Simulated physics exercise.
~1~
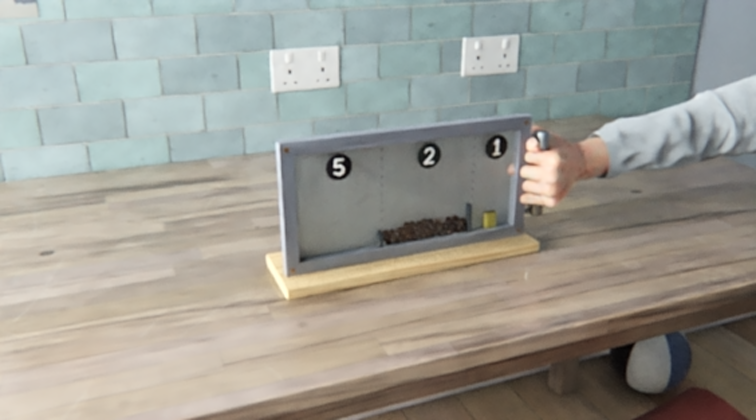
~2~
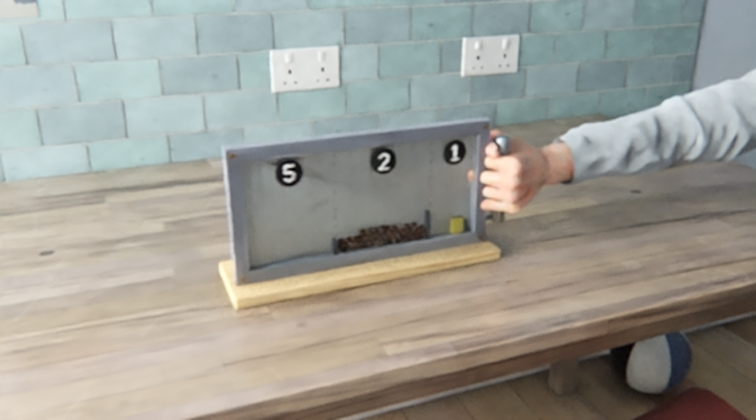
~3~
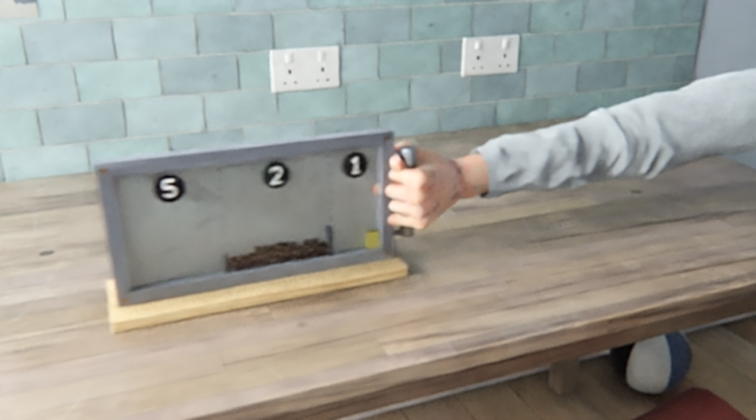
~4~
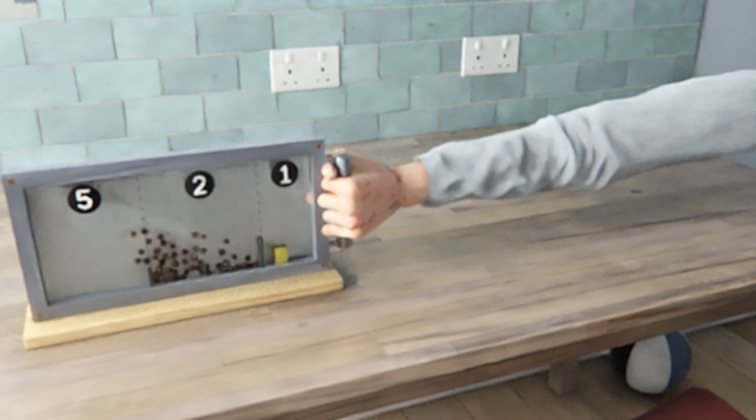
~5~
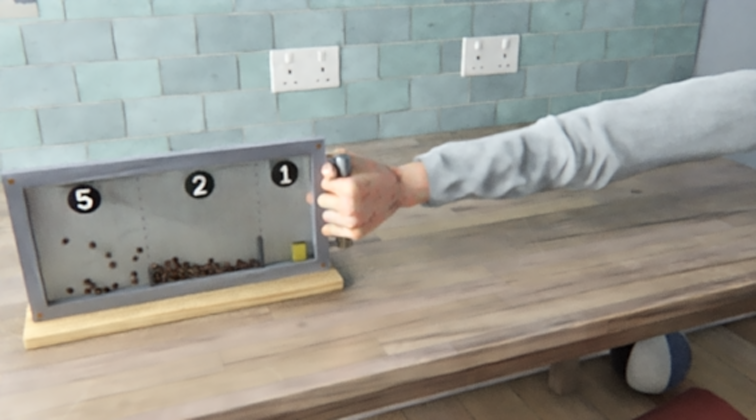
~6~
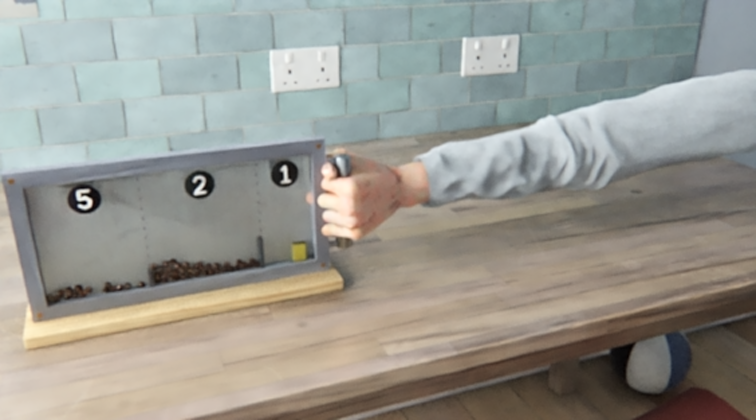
The video shows a hand sliding an upright, windowed case of small dark pills leftward along a wooden table until it stops, whereupon some pills spill over into the left section and settle there, while most remain in the middle and the right section holds only a yellow block.
